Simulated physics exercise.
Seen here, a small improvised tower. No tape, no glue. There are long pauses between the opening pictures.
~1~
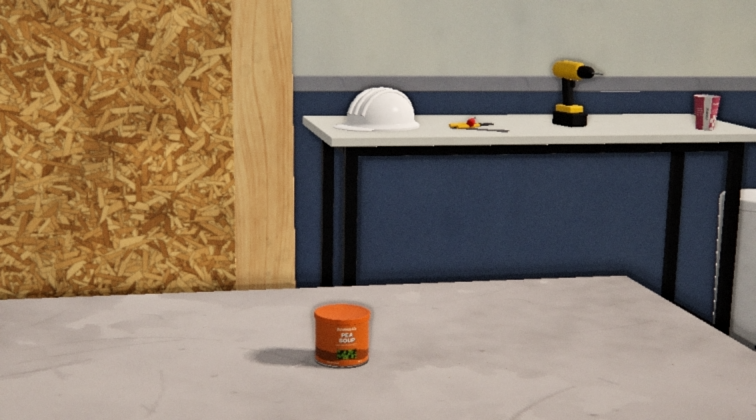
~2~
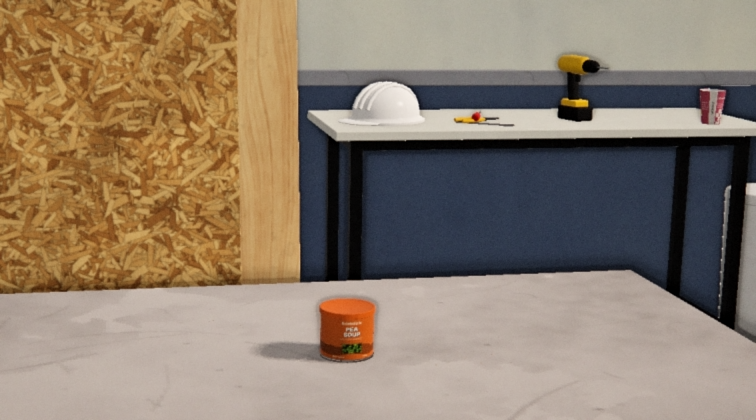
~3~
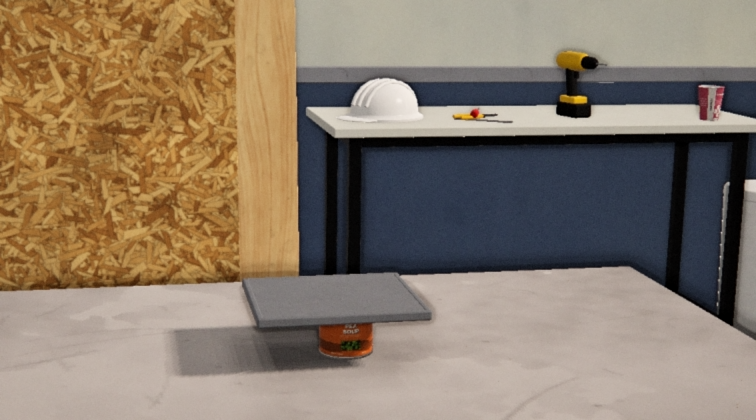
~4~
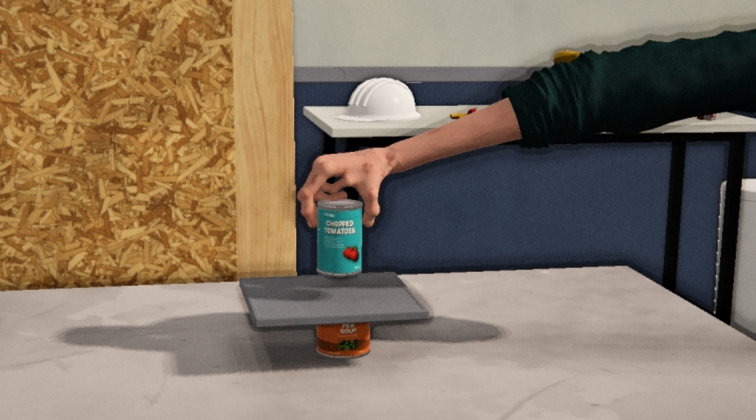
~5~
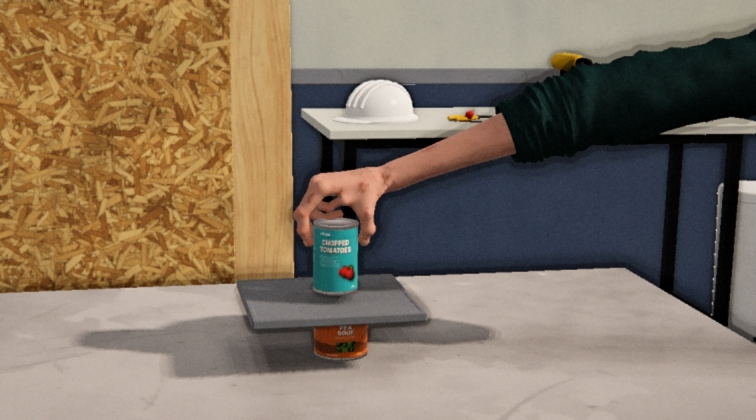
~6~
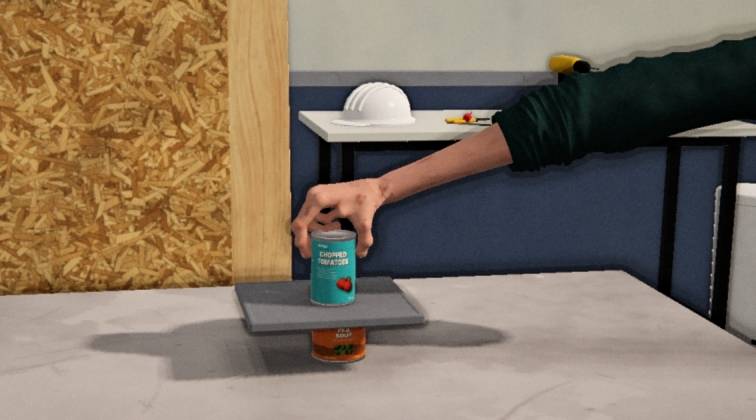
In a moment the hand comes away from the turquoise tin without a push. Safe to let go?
Here the stack stays up.
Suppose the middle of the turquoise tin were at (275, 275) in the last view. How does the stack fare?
Then it comes apart.
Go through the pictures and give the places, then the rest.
In the first frame, the last thing is not in view yet.
In the second frame, the last thing is not in view yet.
In the third frame, the last thing is not in view yet; grey lid (333, 298).
In the fourth frame, coming down; turquoise tin (340, 237); grey lid (330, 298).
In the fifth frame, coming down; turquoise tin (335, 256); grey lid (328, 300).
In the sixth frame, in place under the hand; turquoise tin (333, 268); grey lid (326, 302).
Then, 0.70 s past the last view, nothing moves.
Then, 1.70 s past the last view, turquoise tin resting near (333, 268).
Finally, all 3 still in place. Final places as the last picture's camera would see them, turquoise tin near (333, 268). The stack keeps its balance.
